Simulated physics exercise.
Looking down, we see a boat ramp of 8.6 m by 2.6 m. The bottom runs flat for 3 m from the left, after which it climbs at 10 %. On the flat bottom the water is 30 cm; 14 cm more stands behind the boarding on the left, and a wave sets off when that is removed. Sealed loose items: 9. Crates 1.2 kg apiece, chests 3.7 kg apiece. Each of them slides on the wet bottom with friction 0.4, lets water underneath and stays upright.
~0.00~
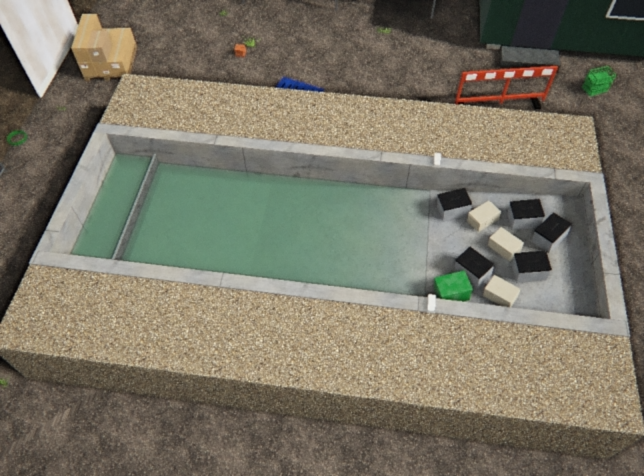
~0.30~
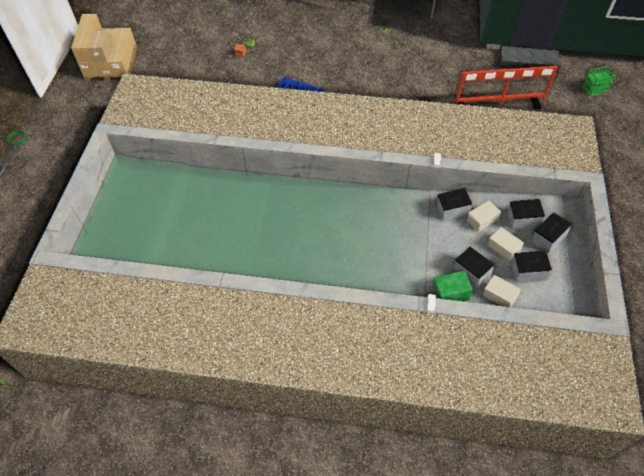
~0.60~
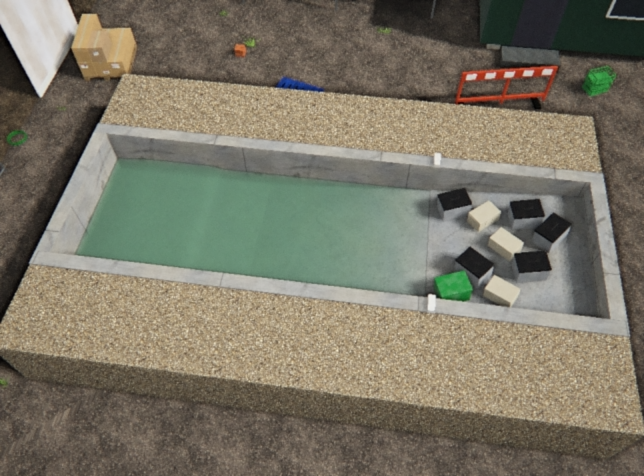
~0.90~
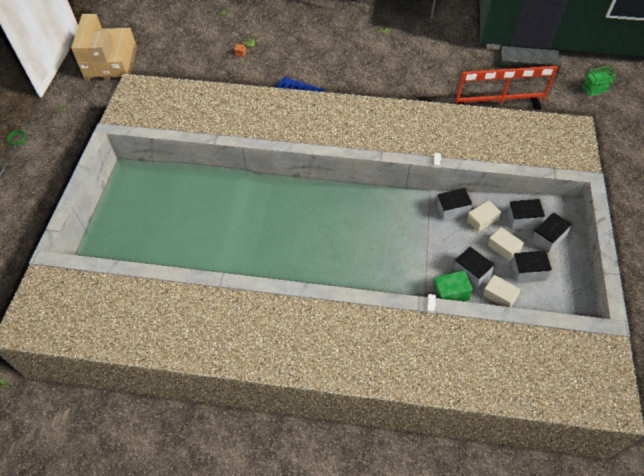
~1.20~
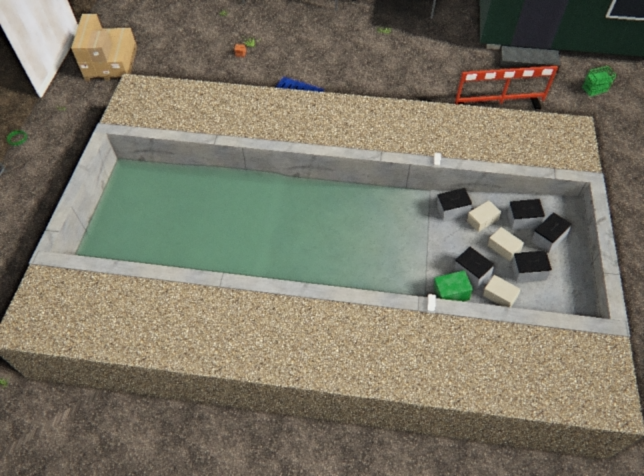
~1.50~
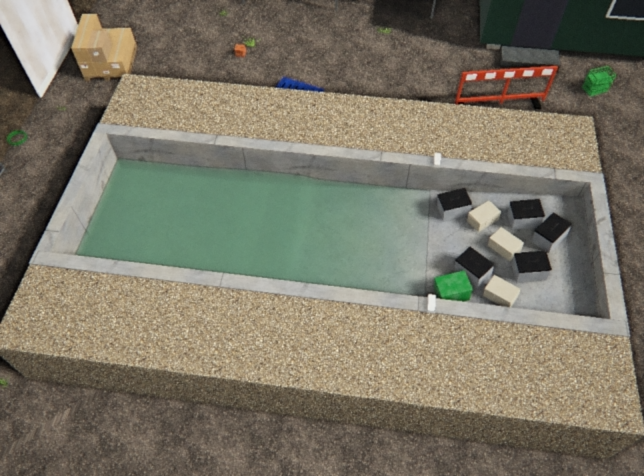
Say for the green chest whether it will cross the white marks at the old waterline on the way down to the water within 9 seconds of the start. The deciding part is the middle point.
Result for the green chest: It gets across.
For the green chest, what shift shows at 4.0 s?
30 cm, give or take.
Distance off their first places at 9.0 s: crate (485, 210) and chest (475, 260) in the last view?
In turn: 200 cm, 120 cm.
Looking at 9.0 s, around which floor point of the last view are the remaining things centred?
It sits at about (433, 252).
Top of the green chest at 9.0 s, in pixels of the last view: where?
Estimated top position: Near (338, 277).
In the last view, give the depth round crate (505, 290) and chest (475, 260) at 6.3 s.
About 1 and 1 cm.
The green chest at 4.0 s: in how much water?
Depth: About 4 cm.
After 2.1 s the green chest is near (456, 284), 0.0 m from its start, aground; 0 of 9 are over the mark; 0 afloat.
After 4.0 s the green chest is near (473, 288), 0.3 m from its start, afloat; 0 of 9 are over the mark; 2 afloat.
After 6.3 s the green chest is near (393, 287), 1.0 m from its start, afloat; 3 of 9 are over the mark; 4 afloat.
After 9.0 s the green chest is near (338, 277), 1.9 m from its start, afloat; 5 of 9 are over the mark; 5 afloat.
